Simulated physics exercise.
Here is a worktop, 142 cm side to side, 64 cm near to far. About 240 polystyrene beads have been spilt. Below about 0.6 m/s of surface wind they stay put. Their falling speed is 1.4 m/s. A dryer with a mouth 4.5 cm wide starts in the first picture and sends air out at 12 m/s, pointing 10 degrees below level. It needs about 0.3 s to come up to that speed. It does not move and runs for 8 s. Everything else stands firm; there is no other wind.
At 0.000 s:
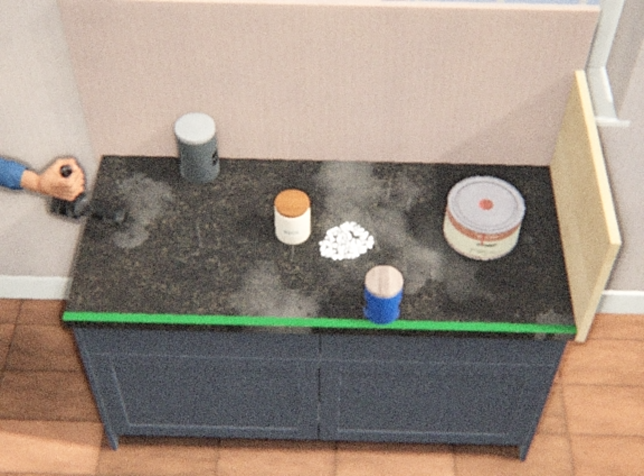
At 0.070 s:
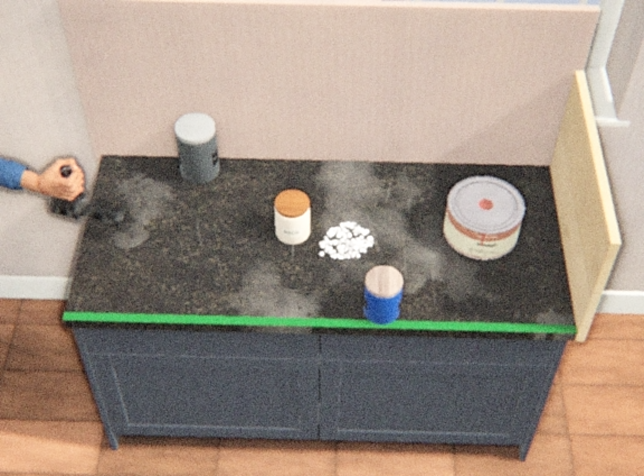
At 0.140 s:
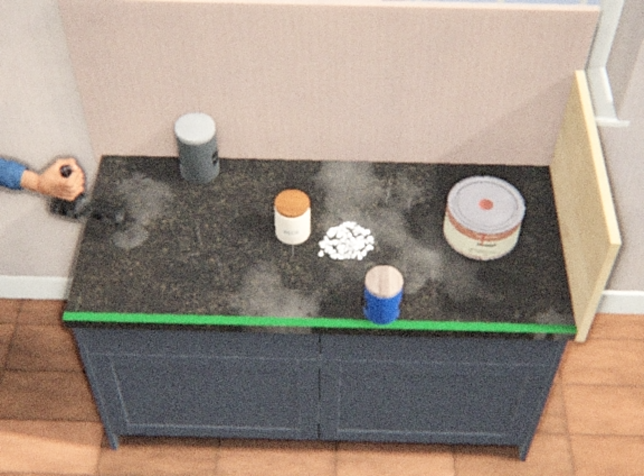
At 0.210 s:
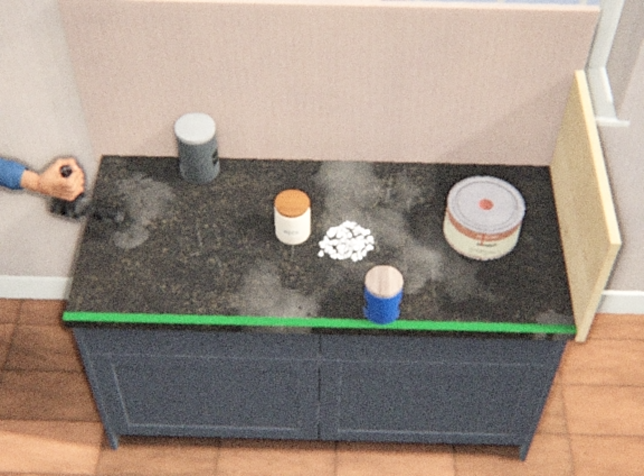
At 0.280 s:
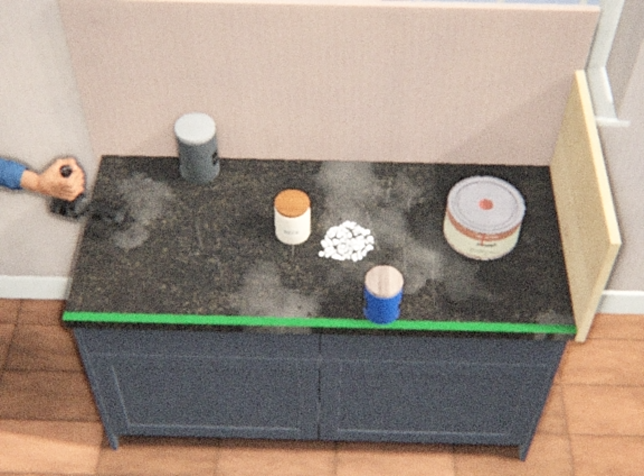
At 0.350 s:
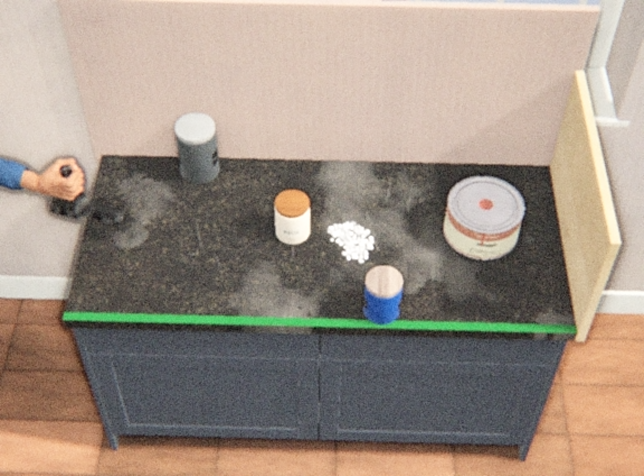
White beads lying still on a dark worktop among jars, then shifting slightly right as a hand holds a dryer at left.
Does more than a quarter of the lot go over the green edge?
More than a quarter over the green edge: No.
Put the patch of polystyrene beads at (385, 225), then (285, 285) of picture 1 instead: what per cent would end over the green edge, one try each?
In that order: 3 %, 100 %.
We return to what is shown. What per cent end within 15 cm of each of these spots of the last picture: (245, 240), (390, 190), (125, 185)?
In turn about 0 %, 40 %, 0 %.
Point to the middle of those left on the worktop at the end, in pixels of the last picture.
Around (446, 179).
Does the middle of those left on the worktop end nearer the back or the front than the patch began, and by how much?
To the back, by about 30 cm.
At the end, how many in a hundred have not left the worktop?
About 90 %.
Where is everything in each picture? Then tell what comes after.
The middle of the polystyrene beads is near (348, 244), none has stirred yet and the mouth of the dryer is at (122, 218), in the first picture.
The middle of the polystyrene beads is near (348, 243), none has stirred yet and the green edge is centred on (320, 327), in the second picture.
The middle of the polystyrene beads is near (348, 243), none has stirred yet, the top of a jar is at (292, 202) and the top of a jar is at (384, 280), in the third picture.
The middle of the polystyrene beads is near (348, 243) and none has stirred yet, in the fourth picture.
The middle of the polystyrene beads is near (348, 243) and none has stirred yet, in the fifth picture.
The middle of the polystyrene beads is near (352, 241), the farthest in sight from the dryer is at (372, 243) and about 35 % have left their places, in the sixth picture.
After 1.6 s, 98 % are on the move or not yet settled, 2 % are over the green edge; the middle of those still in play is near (435, 190).
After 2.6 s, 92 % are on the move or not yet settled, 5 % are over the green edge; the middle of those still in play is near (439, 183).
After 4.4 s, 88 % are on the move or not yet settled, 8 % are over the green edge; the middle of those still in play is near (440, 179).
After 8.0 s, at the end, 9 % are over the green edge; the middle of those still in play is near (446, 179).
